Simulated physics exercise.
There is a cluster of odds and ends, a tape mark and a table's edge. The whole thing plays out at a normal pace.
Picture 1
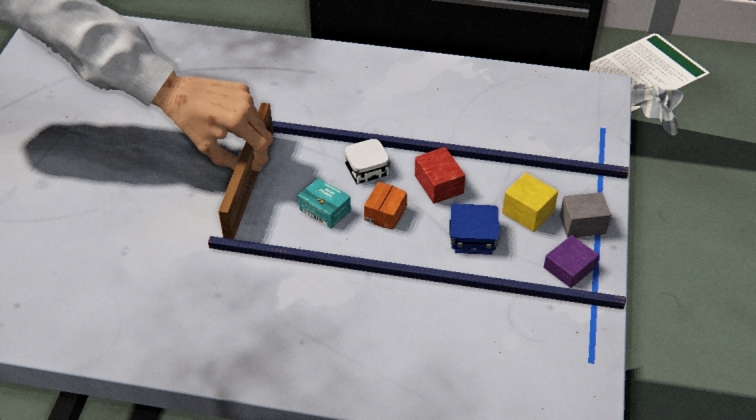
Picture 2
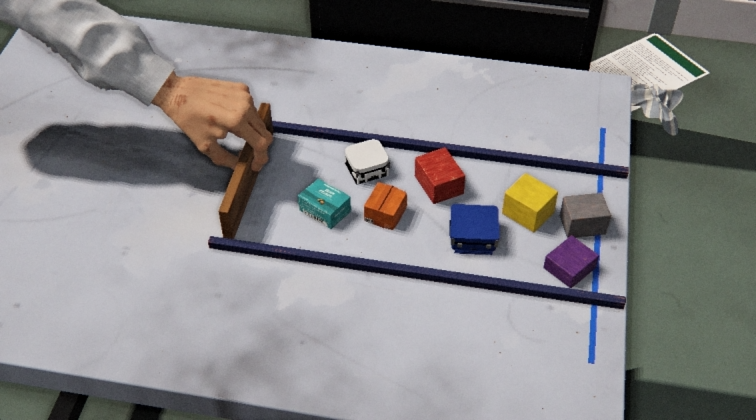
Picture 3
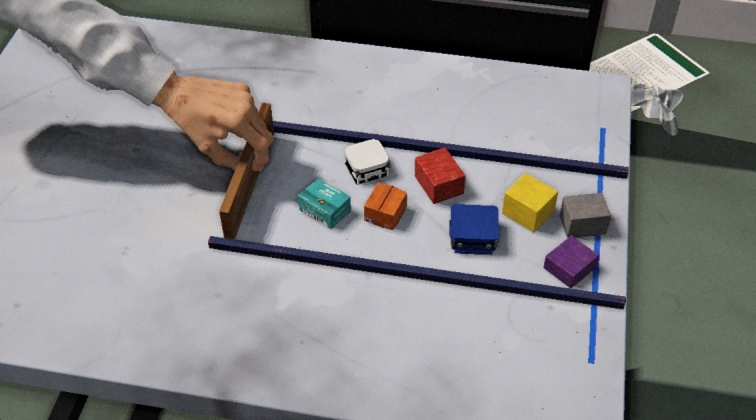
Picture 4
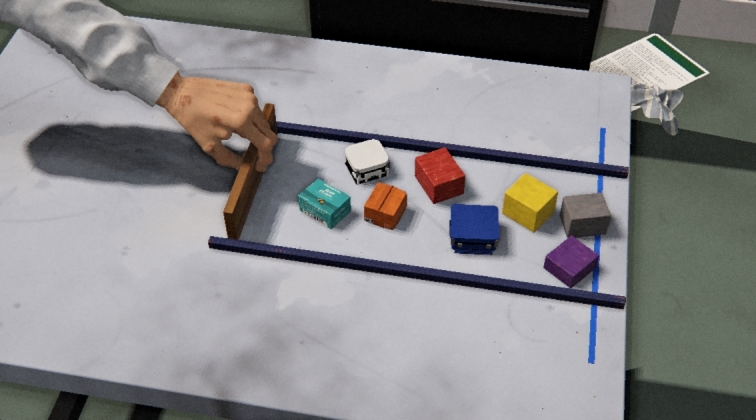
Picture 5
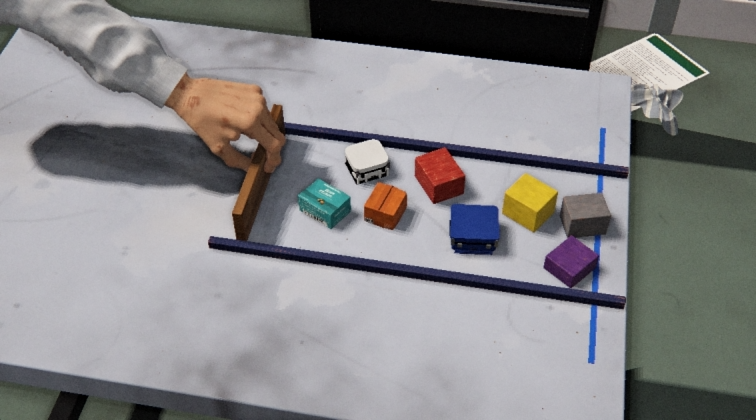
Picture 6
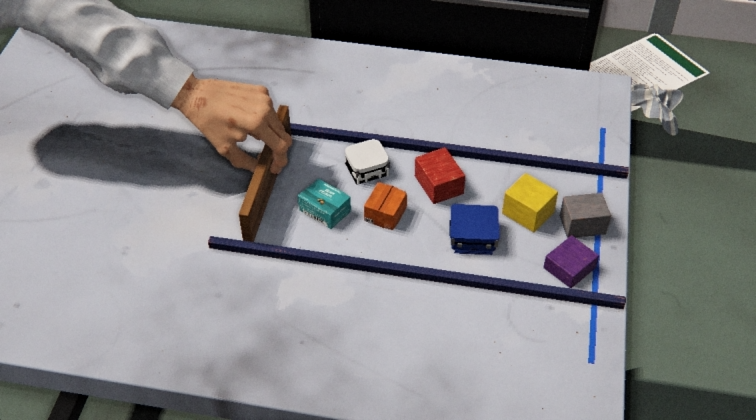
A wooden board held by a hand stayed still at first, then slid a short way right between two dark rails, nearing a scattered group of colourful blocks and little cases that never moved.
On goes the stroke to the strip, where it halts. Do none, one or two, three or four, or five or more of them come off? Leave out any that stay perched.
Five or more of them come off.
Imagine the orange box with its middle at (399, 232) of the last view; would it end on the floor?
This time it stays where it is.
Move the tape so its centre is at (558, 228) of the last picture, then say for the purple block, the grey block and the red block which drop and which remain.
Note: Purple block drops down; grey block drops down; red block remains.
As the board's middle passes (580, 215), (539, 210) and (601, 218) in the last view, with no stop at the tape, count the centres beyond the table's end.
Past the end: 6, 4 and 6.
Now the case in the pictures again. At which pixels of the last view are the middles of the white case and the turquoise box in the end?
The white case settles near (620, 205); as for the turquoise box, near (621, 235).
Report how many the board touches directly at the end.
In contact: 2.
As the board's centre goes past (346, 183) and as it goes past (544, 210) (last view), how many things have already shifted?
At that stage 3; at the next, 8.
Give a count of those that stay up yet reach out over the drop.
Number: 2.
A little later, none off yet; grey block at rest near (585, 215); purple block at rest near (571, 262); yellow block at rest near (530, 202).
When it is over, the number that fall off is five or more; down, orange box, red block, blue case, yellow block, purple block and grey block.
